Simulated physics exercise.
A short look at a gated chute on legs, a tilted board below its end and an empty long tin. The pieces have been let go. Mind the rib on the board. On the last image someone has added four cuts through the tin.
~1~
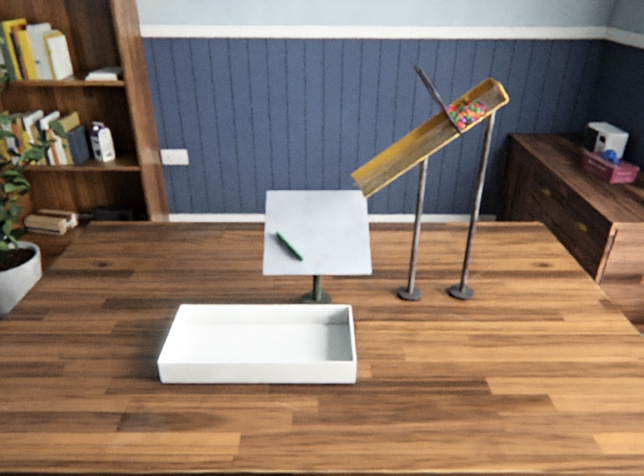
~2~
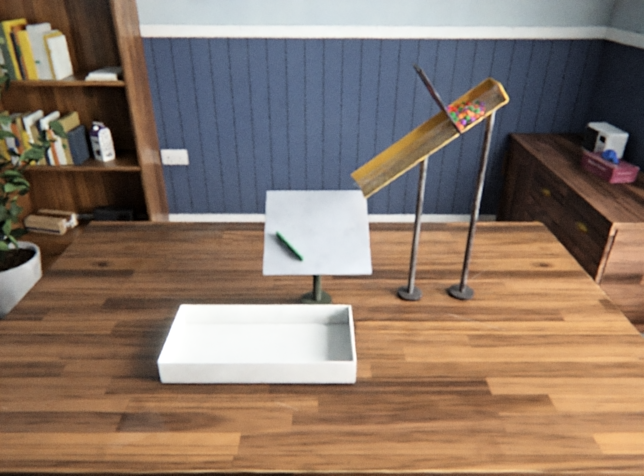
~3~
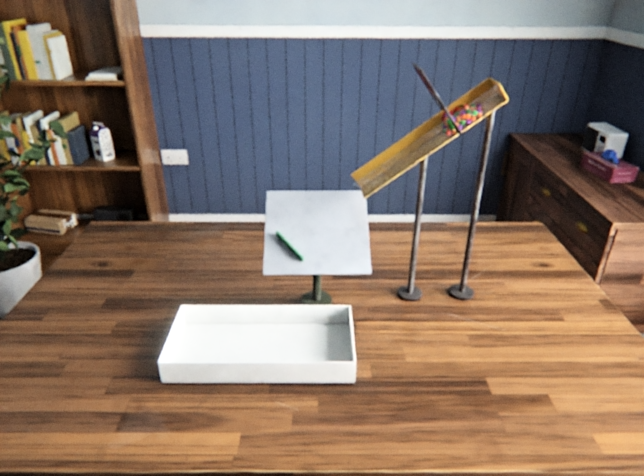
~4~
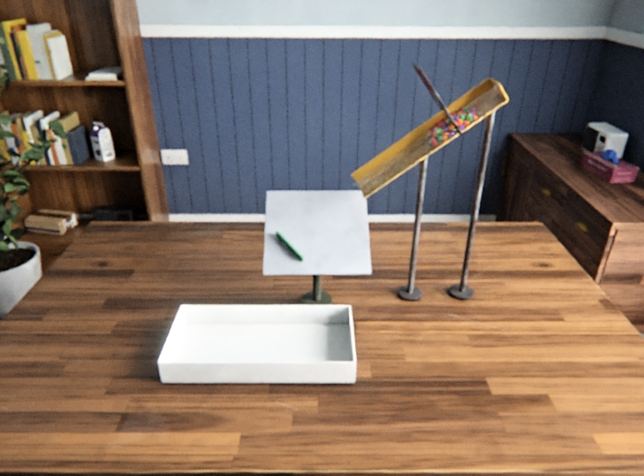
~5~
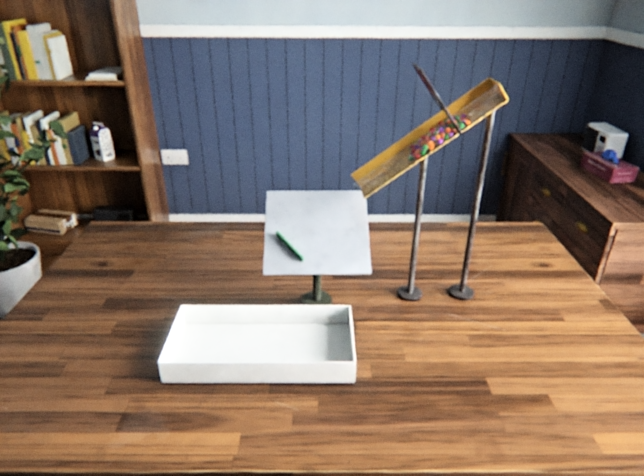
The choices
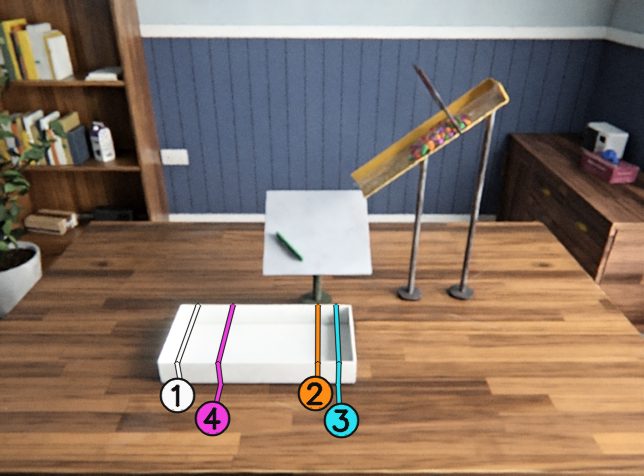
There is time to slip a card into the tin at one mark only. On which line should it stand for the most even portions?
2.
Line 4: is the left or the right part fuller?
Right.
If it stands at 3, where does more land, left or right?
Left.
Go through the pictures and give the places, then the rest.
Load behind the gate at (466, 113), round plastic beads; lip of the chute at (363, 193), sloping fairly steeply, in the first frame.
Middle of the board at (317, 230), tilted fairly steeply; middle of its low edge at (317, 274); of its high edge at (316, 191), in the second frame.
Front corners of the tin at (158, 362) and (355, 362), empty; front of the load at (445, 131), in the third frame.
Middle of the load at (453, 124); its front at (431, 144), about a quarter of the way to the lip; rib from (277, 231) to (303, 258), in the fourth frame.
Middle of the load at (440, 132); its front at (411, 158), about half of the way to the lip, in the fifth frame.
On the marked copy, line 1 crosses the front rim at (177, 362); line 2 crosses the front rim at (317, 362); line 3 crosses the front rim at (338, 362); line 4 crosses the front rim at (218, 362).
If 1 is chosen, of what is caught, a stray few on the left of the divider, nearly all on the right.
If 2 is chosen, of what is caught, about half on the left of the divider, about half on the right.
If 3 is chosen, of what is caught, nearly all on the left of the divider, a small part on the right.
If 4 is chosen, of what is caught, a small part on the left of the divider, nearly all on the right.
